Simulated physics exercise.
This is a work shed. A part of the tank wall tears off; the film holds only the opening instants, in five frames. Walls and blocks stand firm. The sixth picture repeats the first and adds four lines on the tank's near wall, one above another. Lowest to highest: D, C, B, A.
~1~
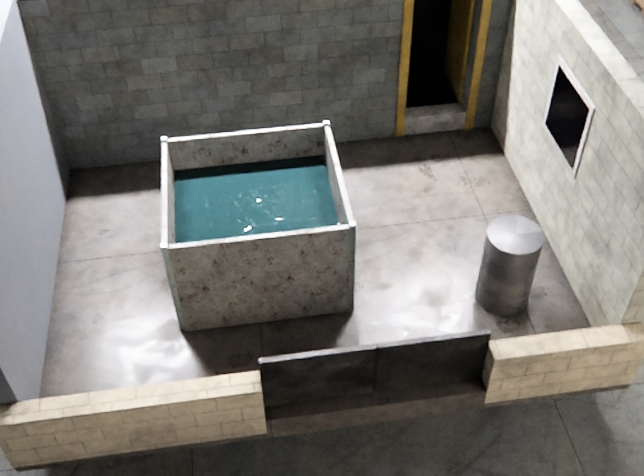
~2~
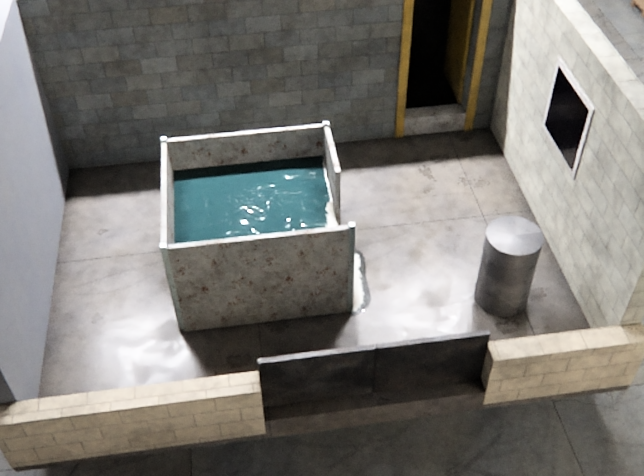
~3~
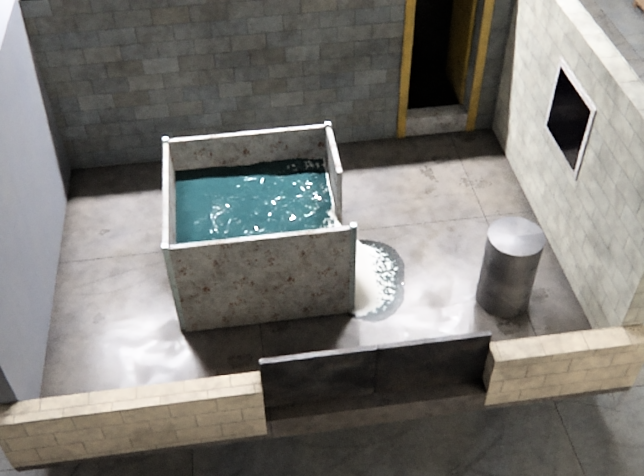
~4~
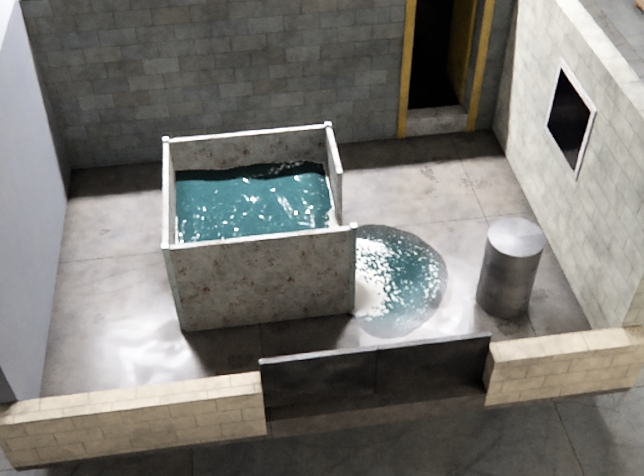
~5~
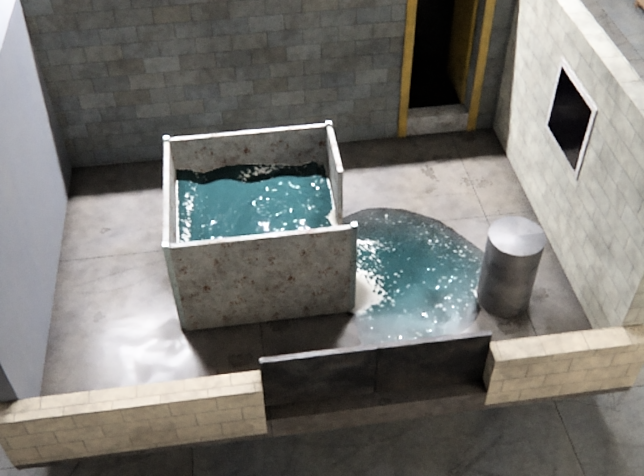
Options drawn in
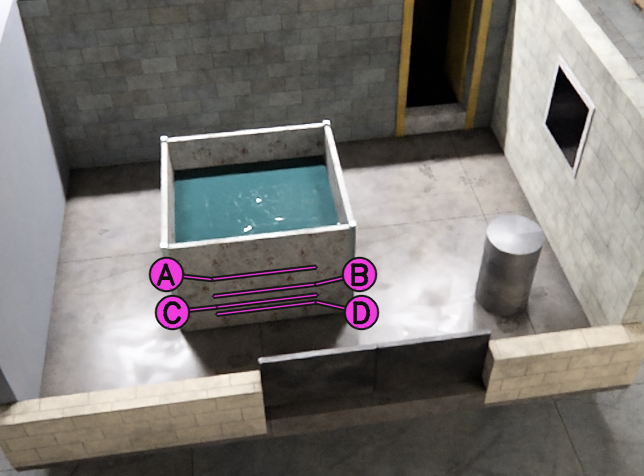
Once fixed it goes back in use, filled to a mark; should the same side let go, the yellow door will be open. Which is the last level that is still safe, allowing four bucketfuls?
A is the one.
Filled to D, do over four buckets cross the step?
No.
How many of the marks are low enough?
All of them.
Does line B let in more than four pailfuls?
No.
On the marked copy, A at (263, 273); B at (265, 290); C at (266, 301); D at (267, 308); from the bottom up D, C, B, A.
If A is chosen, a bucket or two gets in.
If B is chosen, nothing gets over.
If C is chosen, nothing gets over.
If D is chosen, nothing gets over.
